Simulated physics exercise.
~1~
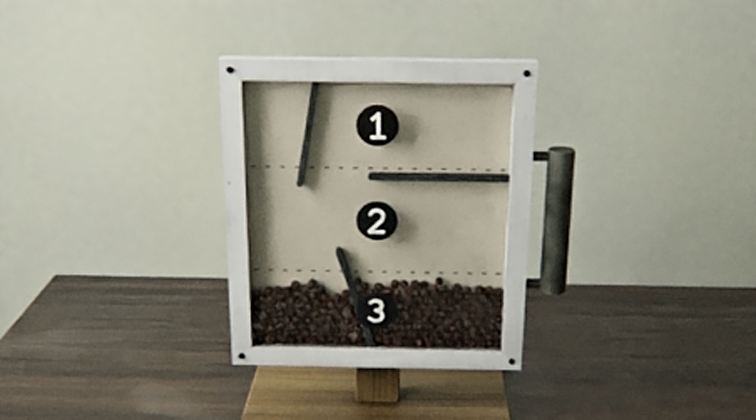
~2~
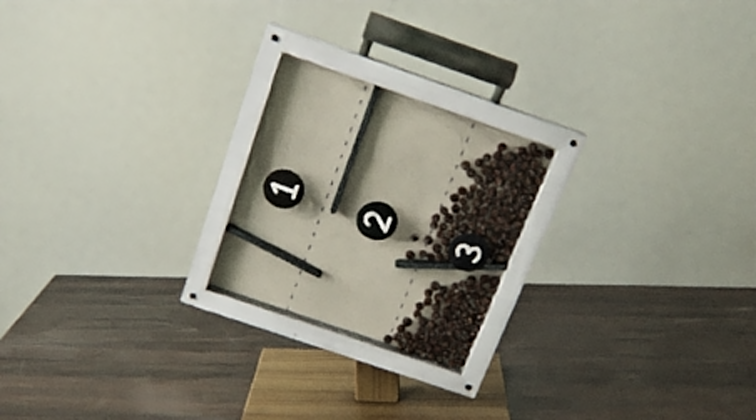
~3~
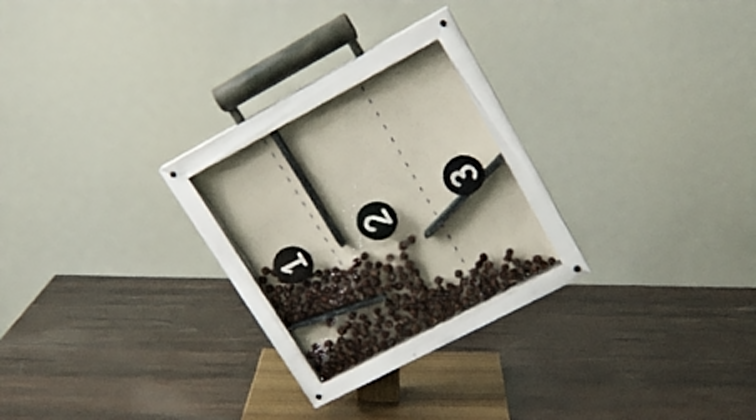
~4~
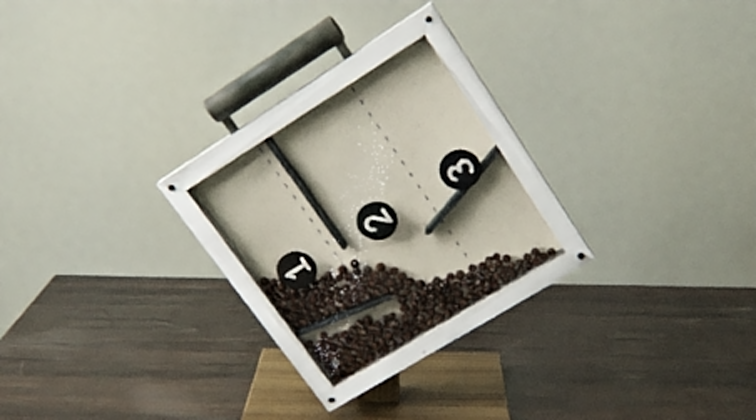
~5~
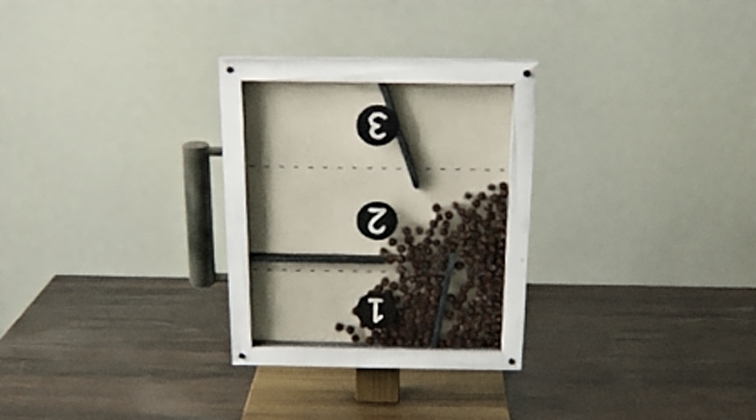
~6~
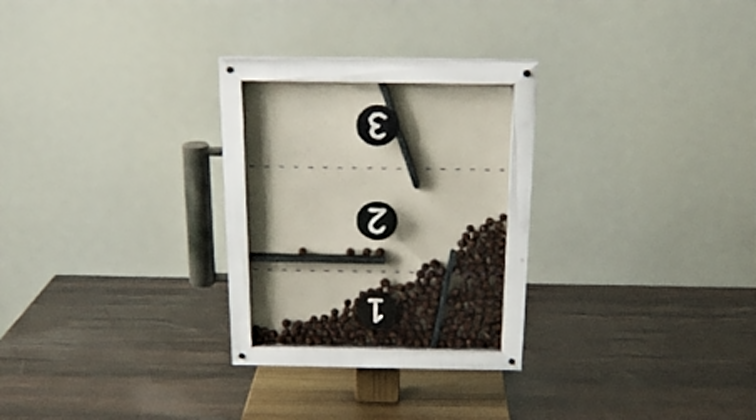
A white-framed, see-through case of small dark brown beads turned anticlockwise, paused while tilted, then went on until it was upside down, and the beads tumbled past the inner bars and settled in a slope, heaped highest at the lower right.
